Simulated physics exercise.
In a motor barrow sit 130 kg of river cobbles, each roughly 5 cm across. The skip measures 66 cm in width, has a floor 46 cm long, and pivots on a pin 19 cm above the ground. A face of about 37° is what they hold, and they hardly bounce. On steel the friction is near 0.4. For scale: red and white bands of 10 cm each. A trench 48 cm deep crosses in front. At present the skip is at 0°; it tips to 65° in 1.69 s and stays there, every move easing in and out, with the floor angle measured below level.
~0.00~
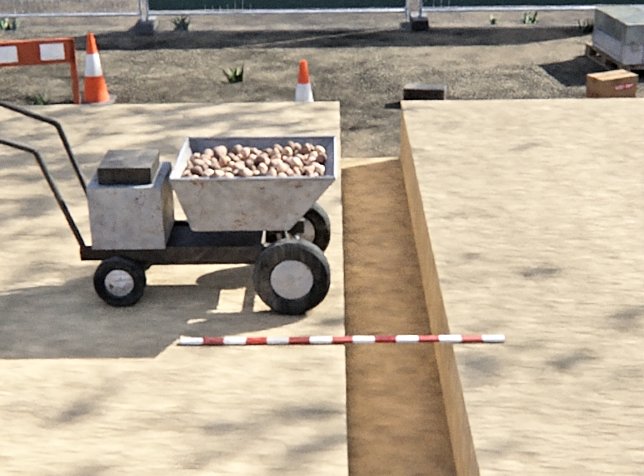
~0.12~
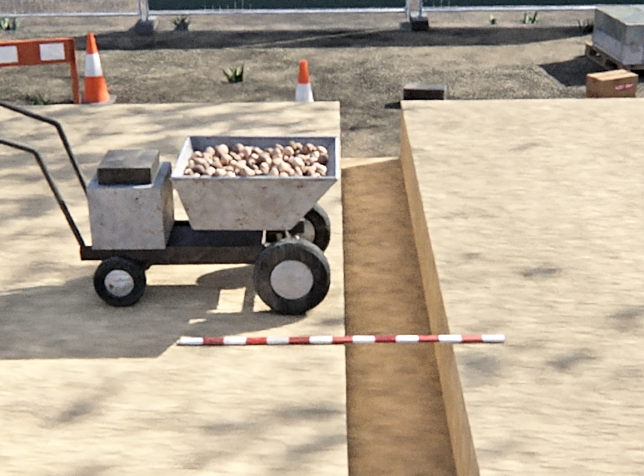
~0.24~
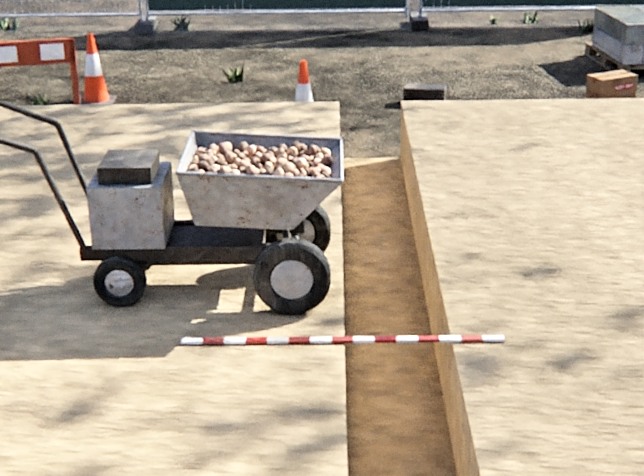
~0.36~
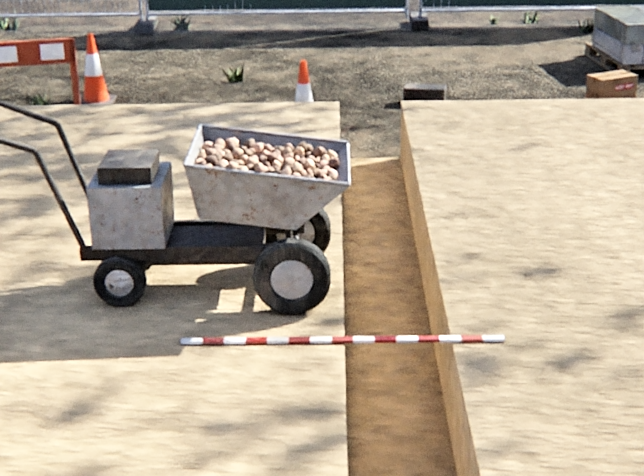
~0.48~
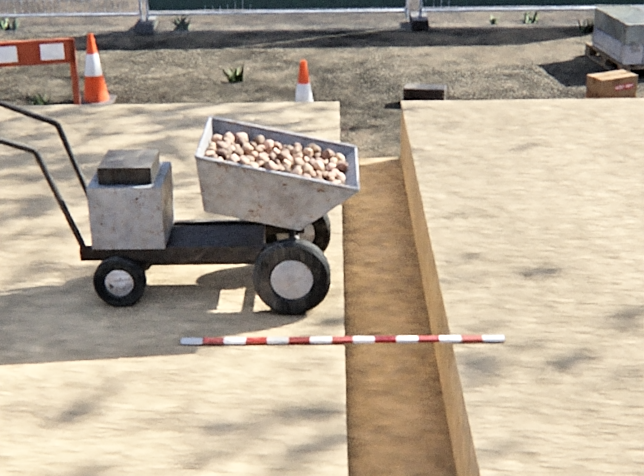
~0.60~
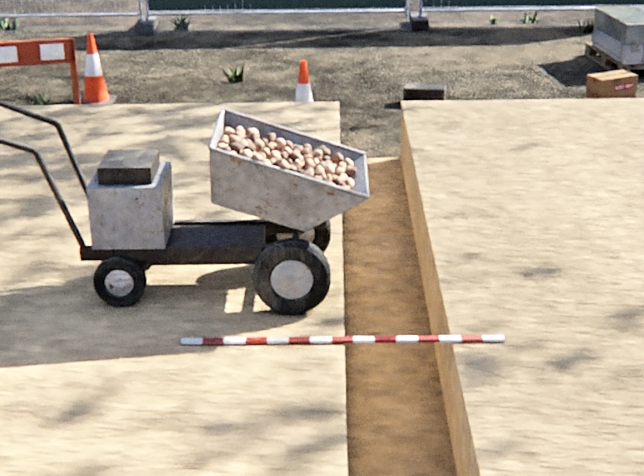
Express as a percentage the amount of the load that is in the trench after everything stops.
The amount is close to 72 per cent of the load.
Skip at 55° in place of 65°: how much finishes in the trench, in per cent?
Roughly 45 percent.
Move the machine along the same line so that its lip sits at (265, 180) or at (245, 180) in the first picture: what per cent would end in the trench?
Near 100 and near 95 percent.
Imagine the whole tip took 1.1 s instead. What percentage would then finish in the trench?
In that case some 65 per cent.
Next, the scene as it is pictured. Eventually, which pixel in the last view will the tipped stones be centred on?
Their middle ends up near (422, 353).
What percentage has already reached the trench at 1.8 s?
By that point it's something like 25 in a hundred.
After 1.3 s the floor is at 55°; 100 % in the skip; the foremost stones are at (406, 235).
After 1.8 s the floor is at 65°; 64 % in the skip, 23 % in the trench, 14 % past the trench; the foremost stones are at (491, 281).
After 2.1 s the floor is at 65°; 35 % in the skip, 37 % in the trench, 28 % past the trench; the foremost stones are at (558, 281).
After 4.1 s the floor is at 65°; 0 % in the skip, 72 % in the trench, 28 % past the trench; the foremost stones are at (587, 280).
